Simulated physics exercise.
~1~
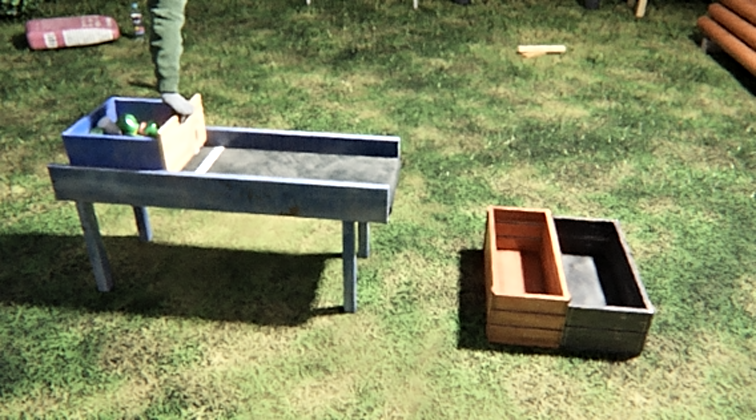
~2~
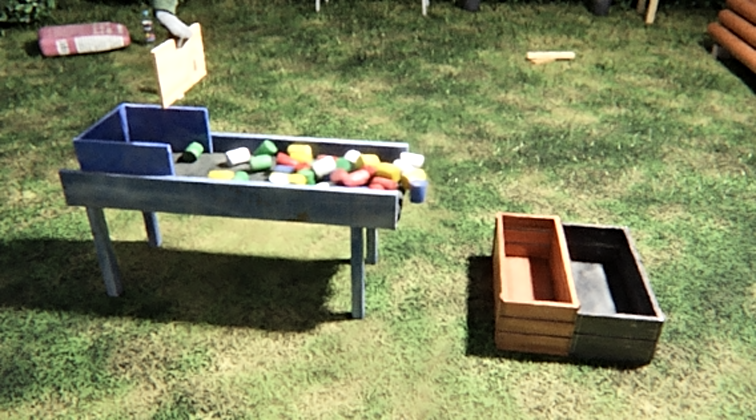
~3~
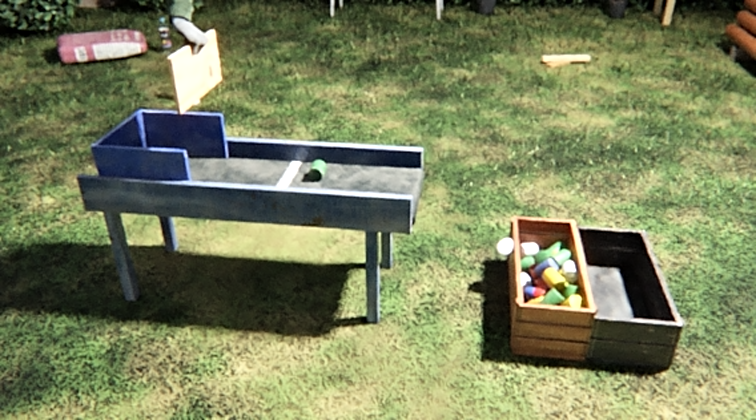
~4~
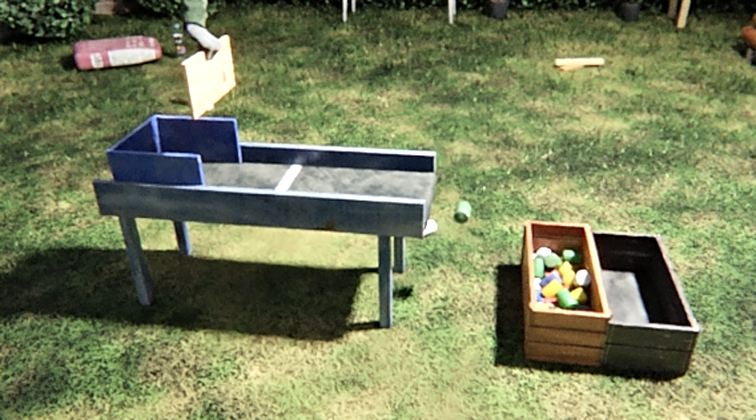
Colorful little jars spilled out of a blue pen after a gloved hand lifted its wooden gate, riding the belt to the right and dropping off the end, nearly all into the wooden bin, while a couple fell short and the black bin stayed empty.
